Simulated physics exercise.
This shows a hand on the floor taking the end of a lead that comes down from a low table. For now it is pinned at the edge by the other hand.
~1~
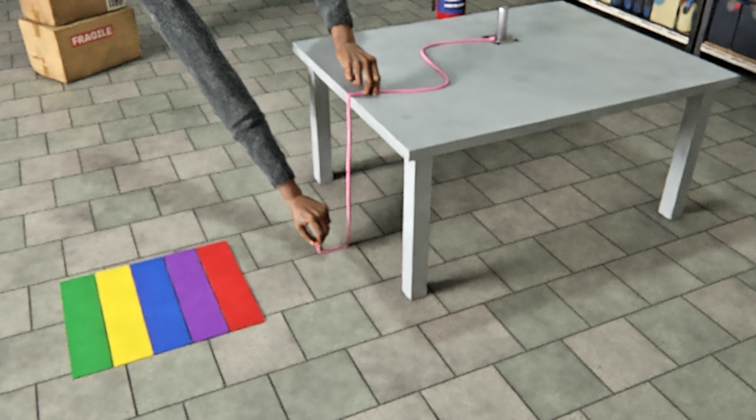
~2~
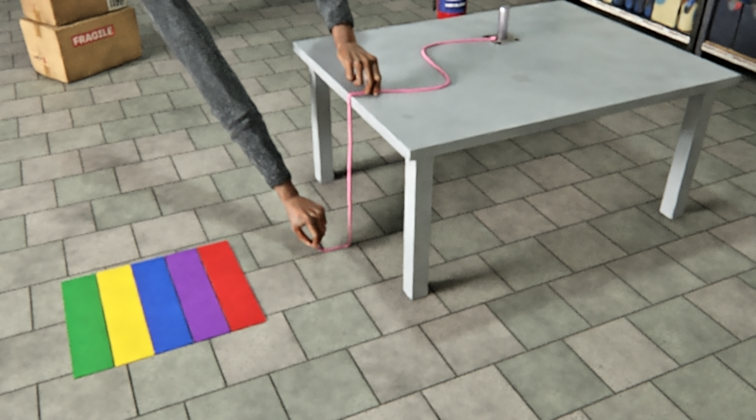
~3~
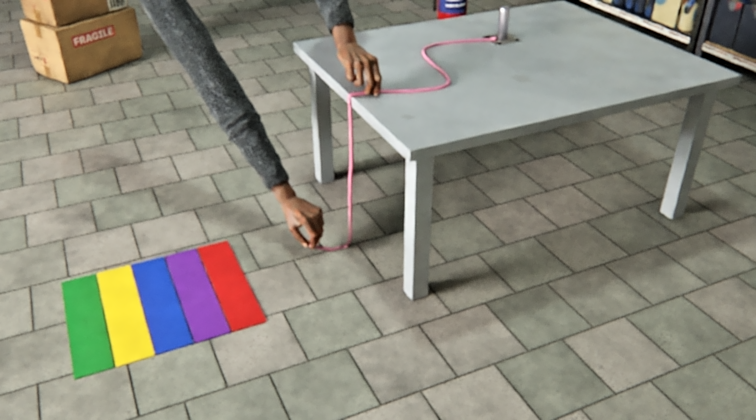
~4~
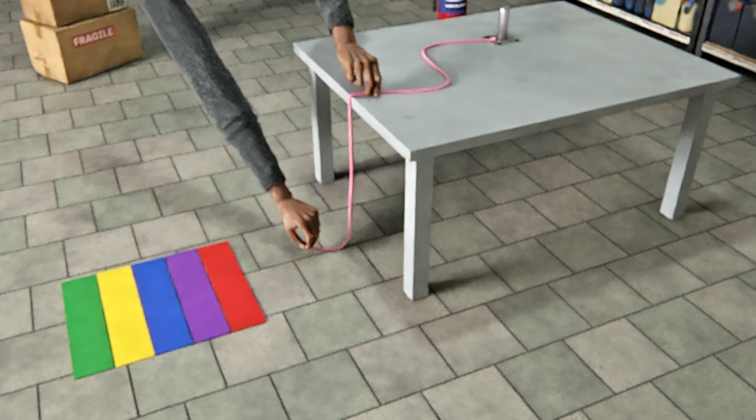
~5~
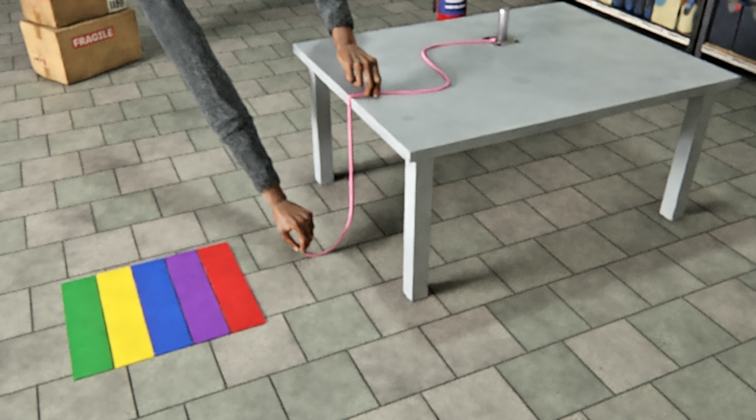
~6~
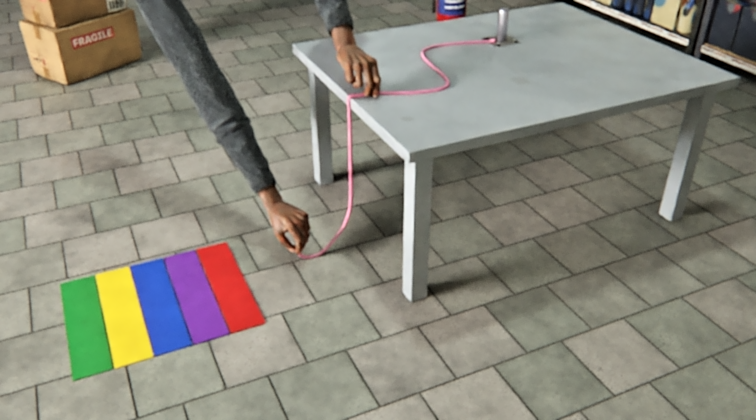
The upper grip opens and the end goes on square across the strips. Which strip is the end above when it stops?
The yellow one.
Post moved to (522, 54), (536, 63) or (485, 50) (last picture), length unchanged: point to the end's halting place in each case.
Try by try, around (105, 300), (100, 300) and (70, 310).
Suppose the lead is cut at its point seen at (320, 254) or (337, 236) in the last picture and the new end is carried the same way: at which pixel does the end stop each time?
The first cut gives (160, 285) and the second gives (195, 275).
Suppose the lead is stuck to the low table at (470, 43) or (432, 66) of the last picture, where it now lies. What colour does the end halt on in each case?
Yellow; blue.
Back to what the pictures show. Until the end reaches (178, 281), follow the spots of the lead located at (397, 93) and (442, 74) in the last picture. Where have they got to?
The first ends at (341, 123) and the second at (385, 76).
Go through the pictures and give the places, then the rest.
End (316, 243); red (241, 310); purple (205, 320); blue (168, 331); yellow (129, 342); green (90, 354), in the first frame.
End (313, 244); lead through (461, 41) (426, 57) (445, 86) (369, 92) (350, 155) (350, 220), in the second frame.
End (310, 245), in the third frame.
End (306, 246); lead through (462, 42) (426, 58) (446, 86) (370, 93) (351, 156) (350, 221), in the fourth frame.
End (300, 249), in the fifth frame.
End (296, 250); lead through (461, 43) (425, 59) (445, 88) (369, 94) (350, 157) (346, 222), in the sixth frame.
Soon after, end near (178, 281); over purple.
After that, end near (139, 292); over blue.
At the stop, end near (114, 298); over yellow. The yellow one.
